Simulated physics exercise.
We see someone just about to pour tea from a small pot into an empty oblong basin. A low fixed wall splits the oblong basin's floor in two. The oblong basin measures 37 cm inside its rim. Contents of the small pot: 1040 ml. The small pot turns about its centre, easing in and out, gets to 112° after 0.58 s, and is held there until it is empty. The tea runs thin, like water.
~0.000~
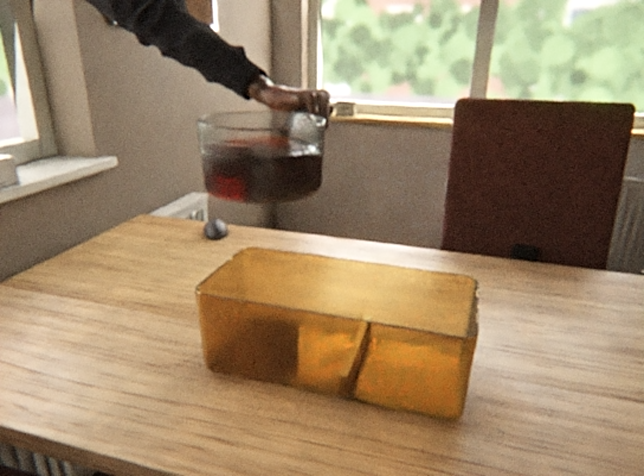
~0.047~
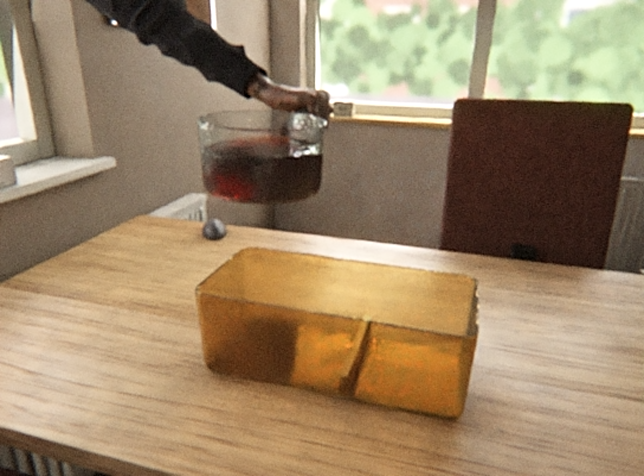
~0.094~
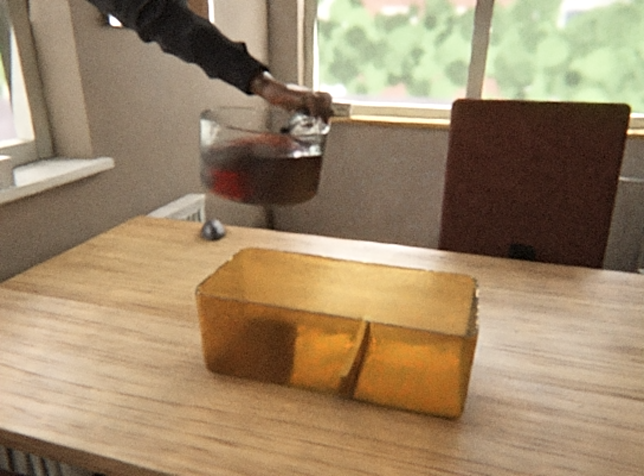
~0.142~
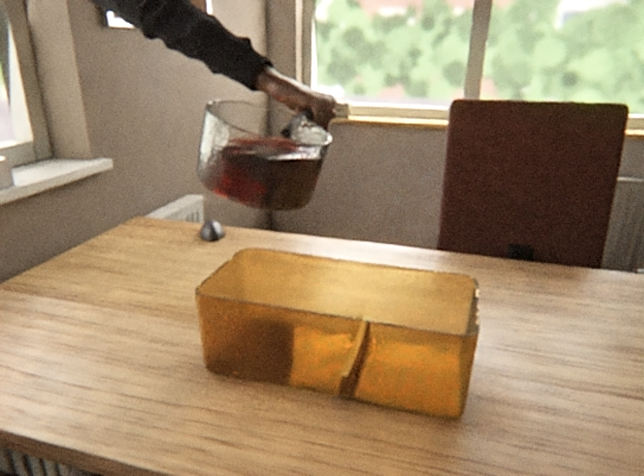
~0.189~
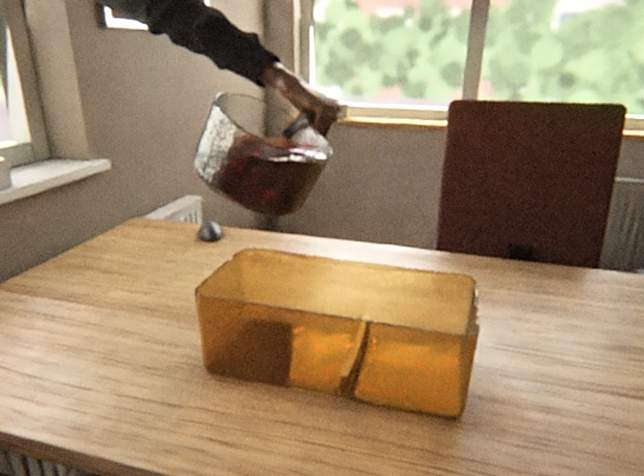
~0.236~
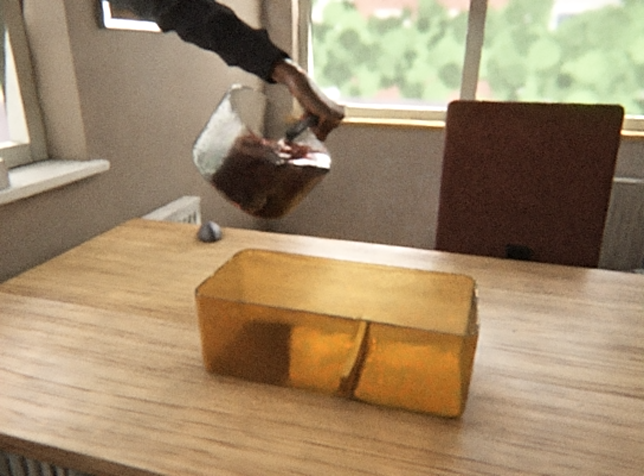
The clip shows a hand holding a clear pot of dark reddish tea above a wooden table, behind an amber, oblong basin; the pot starts nearly level, then tilts steadily clockwise toward the right, the tea shifting inside.
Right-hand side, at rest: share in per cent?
38 per cent.
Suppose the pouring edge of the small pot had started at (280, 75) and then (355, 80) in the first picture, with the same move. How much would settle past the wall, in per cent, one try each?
Around 15 per cent first, around 65 per cent next.
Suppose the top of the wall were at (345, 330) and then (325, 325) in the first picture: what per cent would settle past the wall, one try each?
Try 1: 50 %; try 2: 80 %.
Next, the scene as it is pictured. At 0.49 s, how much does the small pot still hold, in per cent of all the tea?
About 28 per cent.
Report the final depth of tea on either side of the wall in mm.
On the left it stands about 18 mm, on the right about 16 mm.
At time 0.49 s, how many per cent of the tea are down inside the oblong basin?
Roughly 22 percent.
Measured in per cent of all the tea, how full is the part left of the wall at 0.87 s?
54 %.
After 0.49 s the tilt is 105° and 27 per cent is still to pour, 7 is left of the wall and 15 right of it.
After 0.68 s the tilt is 112° and 5 per cent is still to pour, 48 is left of the wall and 39 right of it.
After 0.87 s the tilt is 112° and 0 per cent is still to pour, 54 is left of the wall and 36 right of it.
After 1.08 s the tilt is 112° and 0 per cent is still to pour, 59 is left of the wall and 38 right of it.
In the end 59 per cent lies left of the wall, 38 right of it and 3 outside.
